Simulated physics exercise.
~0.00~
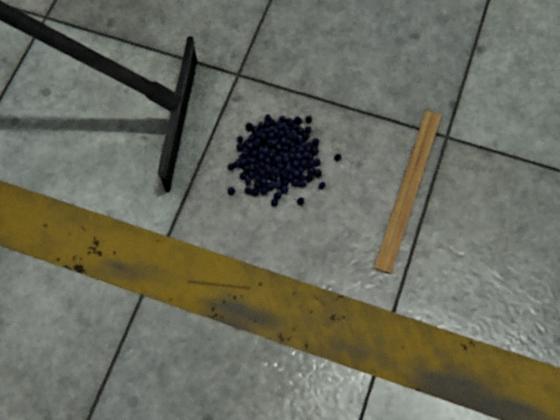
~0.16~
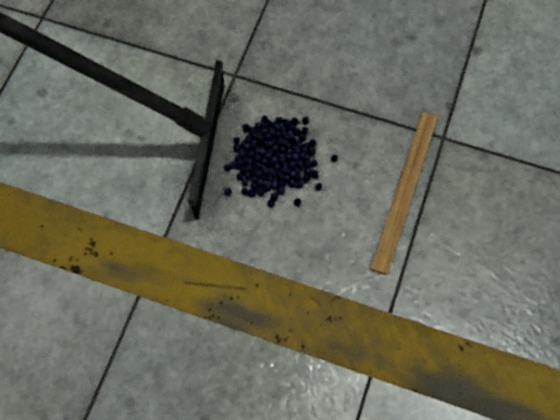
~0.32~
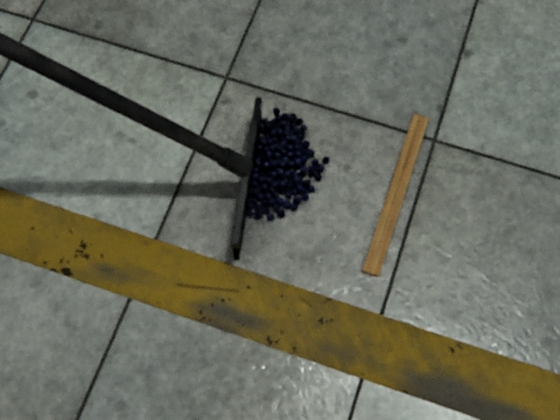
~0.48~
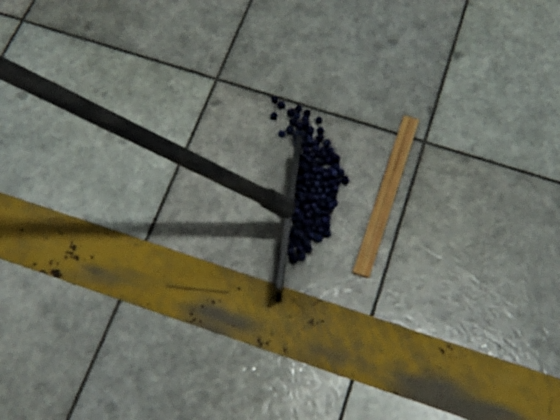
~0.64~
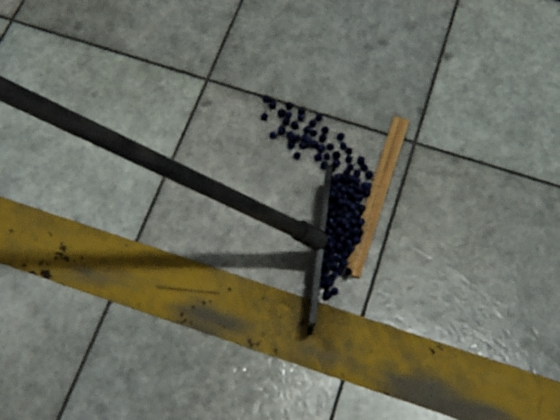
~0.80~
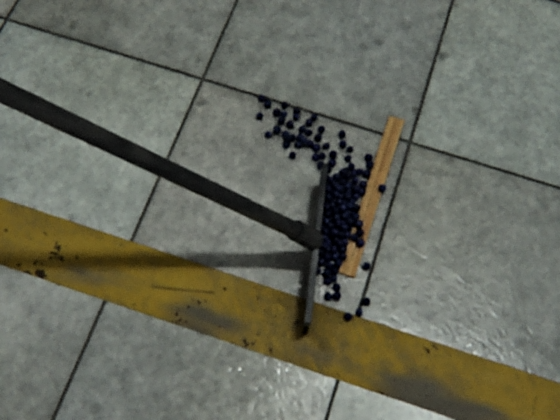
We see a dark squeegee push a pile of dark blue berries right and downward across grey tiles toward a fixed wooden strip, leaving some trailing behind at the upper left. The blade stops short of the strip, with berries bunched between them and a few scattered near its lower end.
